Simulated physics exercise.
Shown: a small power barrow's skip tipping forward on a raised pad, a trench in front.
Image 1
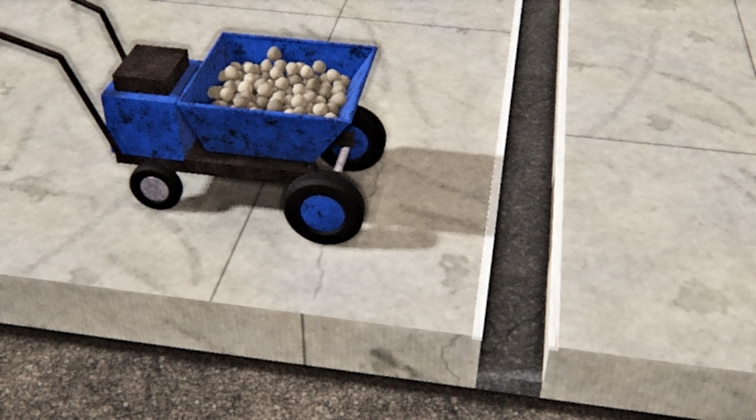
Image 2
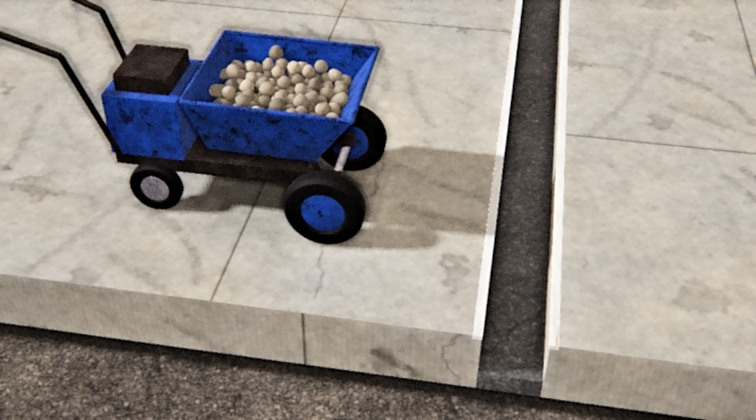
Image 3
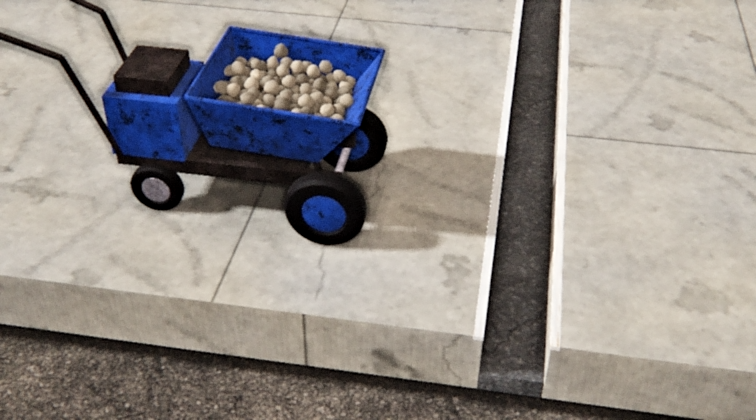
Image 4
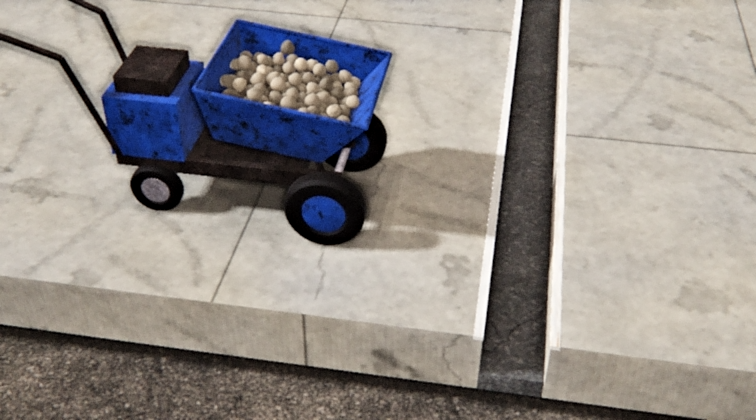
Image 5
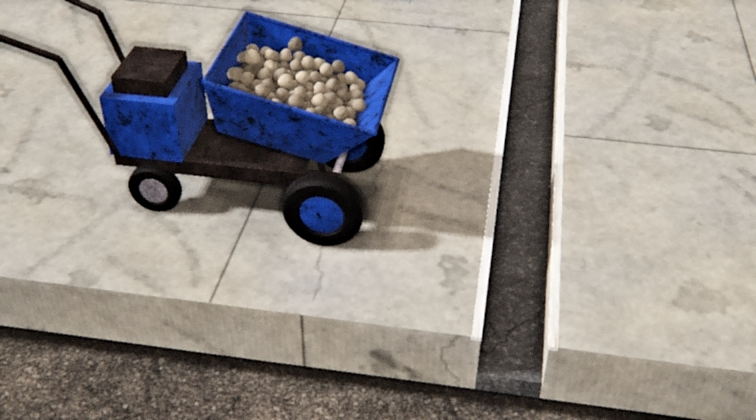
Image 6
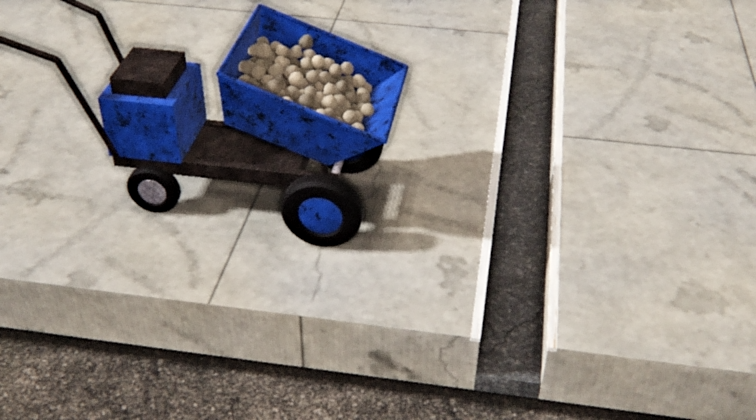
A blue skip full of pale, rounded pebbles, mounted on a small power barrow with black handles at the left, sits level at first on a raised, pale slab seen from above at an angle. To the right of the barrow, a narrow, dark trench with white edges separates the slab from another, with rough grey ground below. The skip tilts gradually forward to the right, its rear rising off the dark chassis and the pebbles shifting slightly, while the wheels and view stay practically still.
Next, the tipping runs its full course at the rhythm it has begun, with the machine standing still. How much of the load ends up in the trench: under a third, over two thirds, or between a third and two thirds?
Between a third and two thirds.
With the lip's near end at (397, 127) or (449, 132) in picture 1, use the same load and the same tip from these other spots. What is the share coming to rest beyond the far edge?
About 0 percent the first time, about 60 percent the second.
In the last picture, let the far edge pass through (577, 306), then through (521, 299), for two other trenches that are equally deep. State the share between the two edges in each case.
60 %, 50 %.
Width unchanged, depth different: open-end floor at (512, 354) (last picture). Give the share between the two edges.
Something like 50 %.
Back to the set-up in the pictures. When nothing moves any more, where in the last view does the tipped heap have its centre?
The centre ends up roughly at (503, 245).
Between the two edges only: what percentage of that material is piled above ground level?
I'd put it near 0 per cent.
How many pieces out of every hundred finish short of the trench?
It comes to close to 40 %.
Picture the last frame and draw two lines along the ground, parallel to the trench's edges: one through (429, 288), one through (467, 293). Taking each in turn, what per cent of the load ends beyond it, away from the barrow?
About 90 % and 70 %.
Shortly afterwards, skip tipped steeply; the whole lot in the skip.
Next, skip tipped right over; the bulk in the skip; a little short of the trench; only a few falling.
Some moments later, skip tipped right over; near a quarter in the skip; near a third short of the trench; near half in or heaped over the trench; only a few beyond it.
In the end, skip tipped right over; near a third short of the trench; near two thirds in or heaped over the trench; only a few beyond it.
